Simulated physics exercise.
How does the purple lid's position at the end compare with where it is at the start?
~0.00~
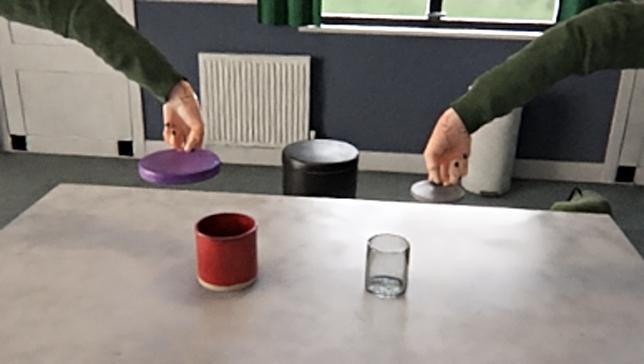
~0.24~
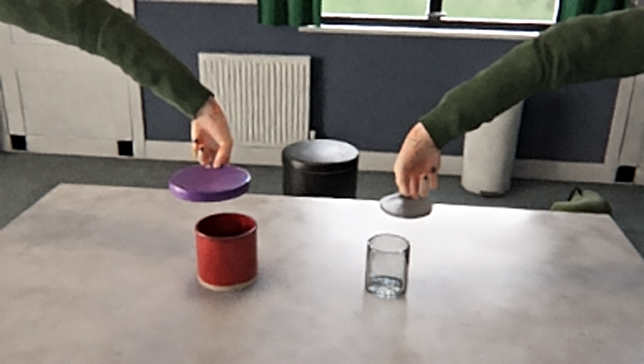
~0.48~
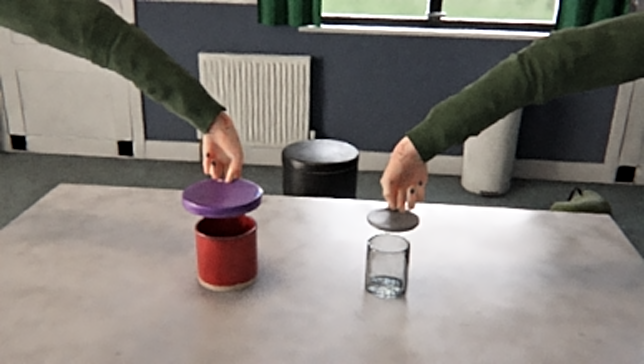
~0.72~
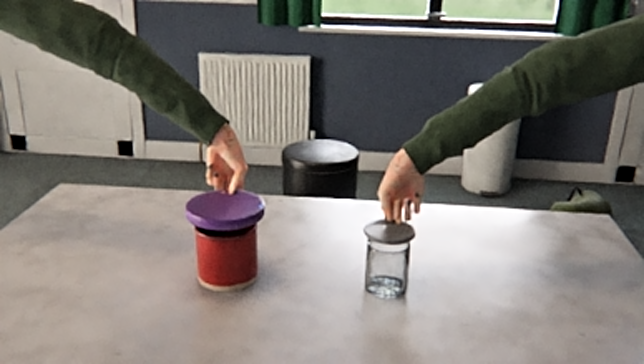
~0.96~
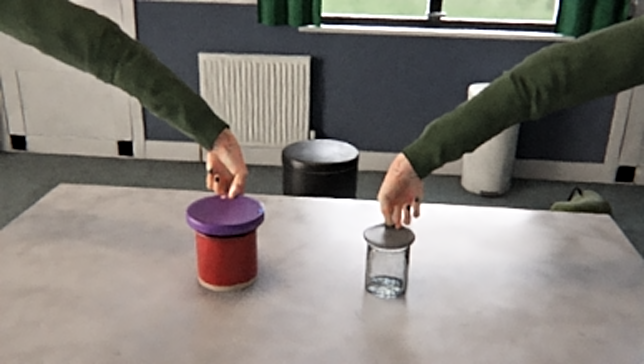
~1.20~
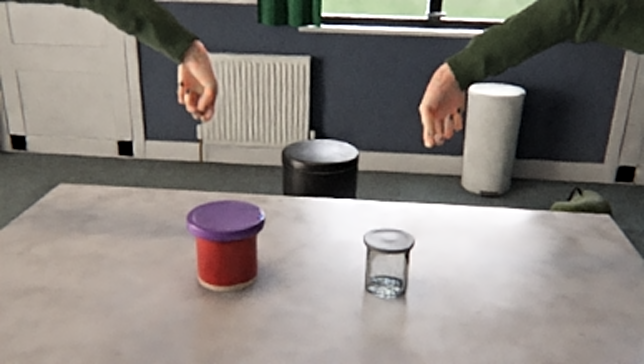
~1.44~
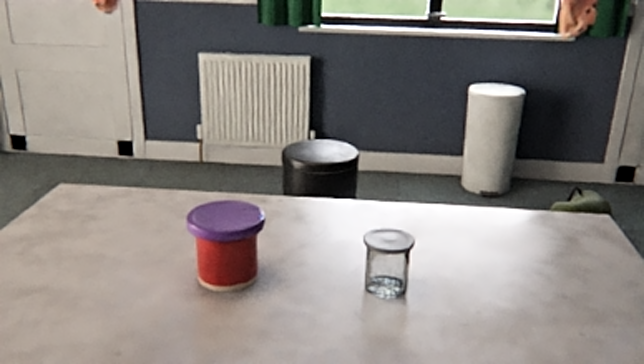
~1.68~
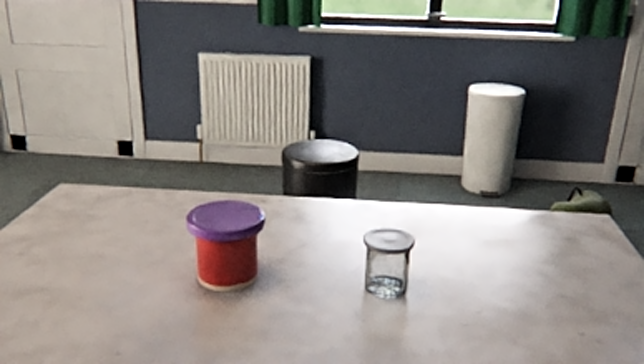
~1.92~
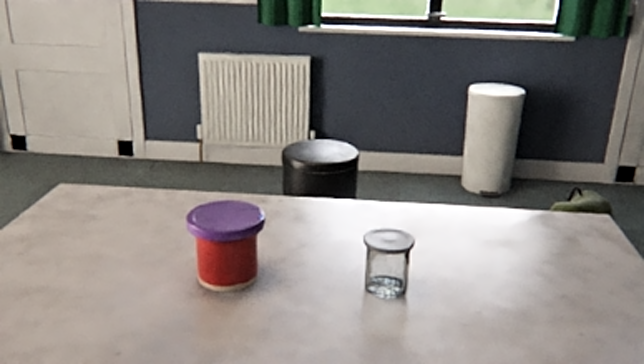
At the start the purple lid is held in the air, up and to the left of the red jar. At the end it is lower and a little further right, resting on the jar's rim.
Two hands lower a purple lid and a grey disc onto two containers, then withdraw.
